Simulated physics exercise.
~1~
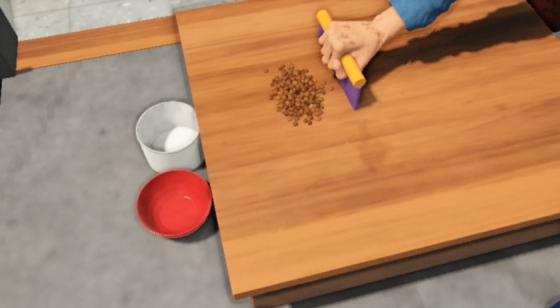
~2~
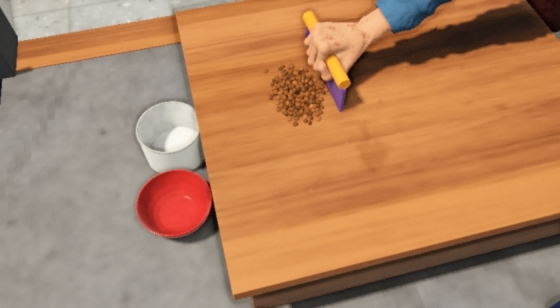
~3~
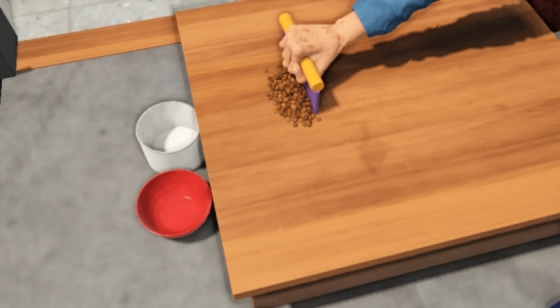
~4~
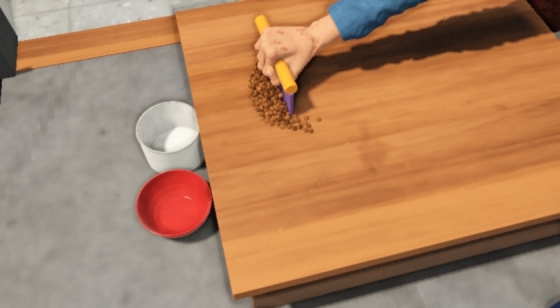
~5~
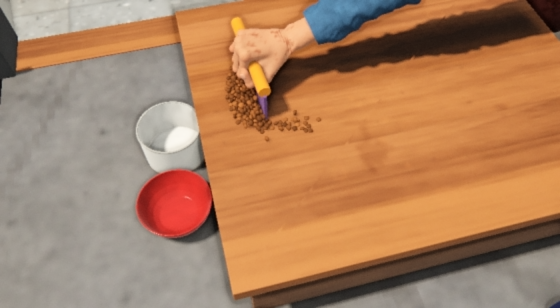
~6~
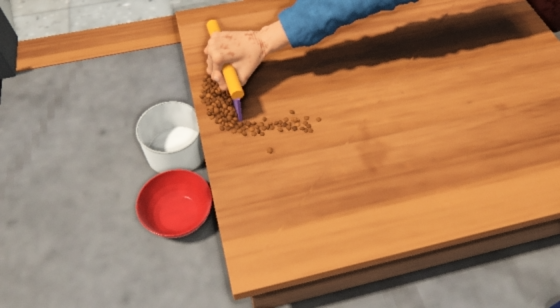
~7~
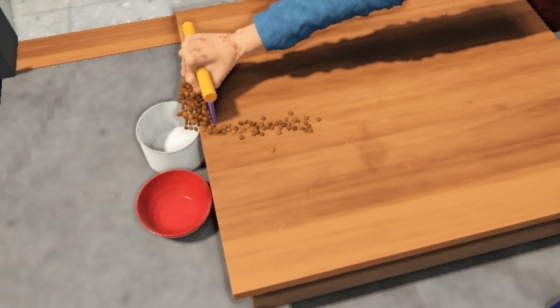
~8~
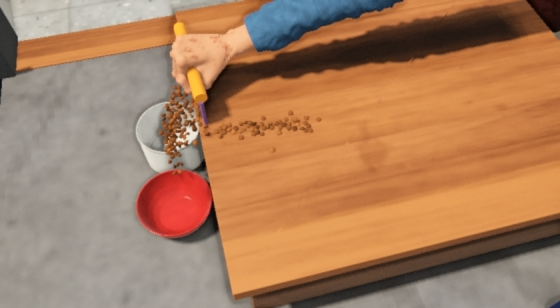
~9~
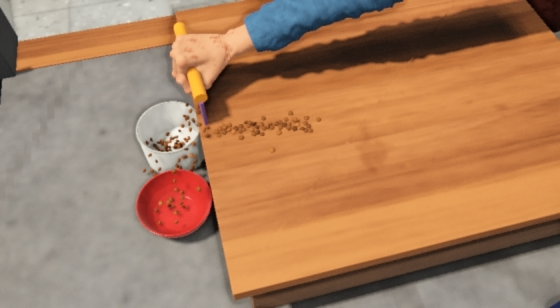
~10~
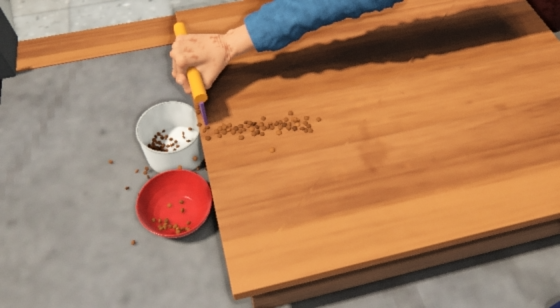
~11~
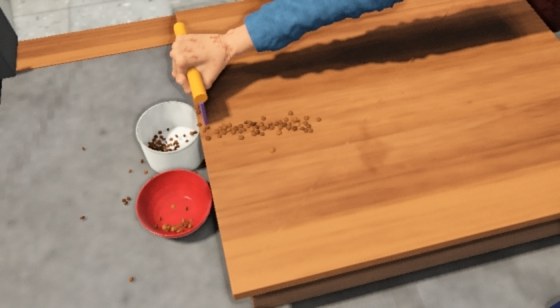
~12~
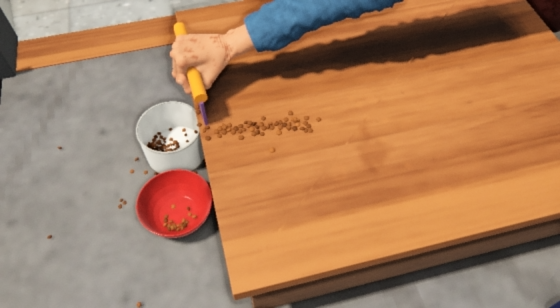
Hand with a scraper pushing brown kibble left off a wooden tabletop, pieces dropping into white pot, red bowl and onto floor.
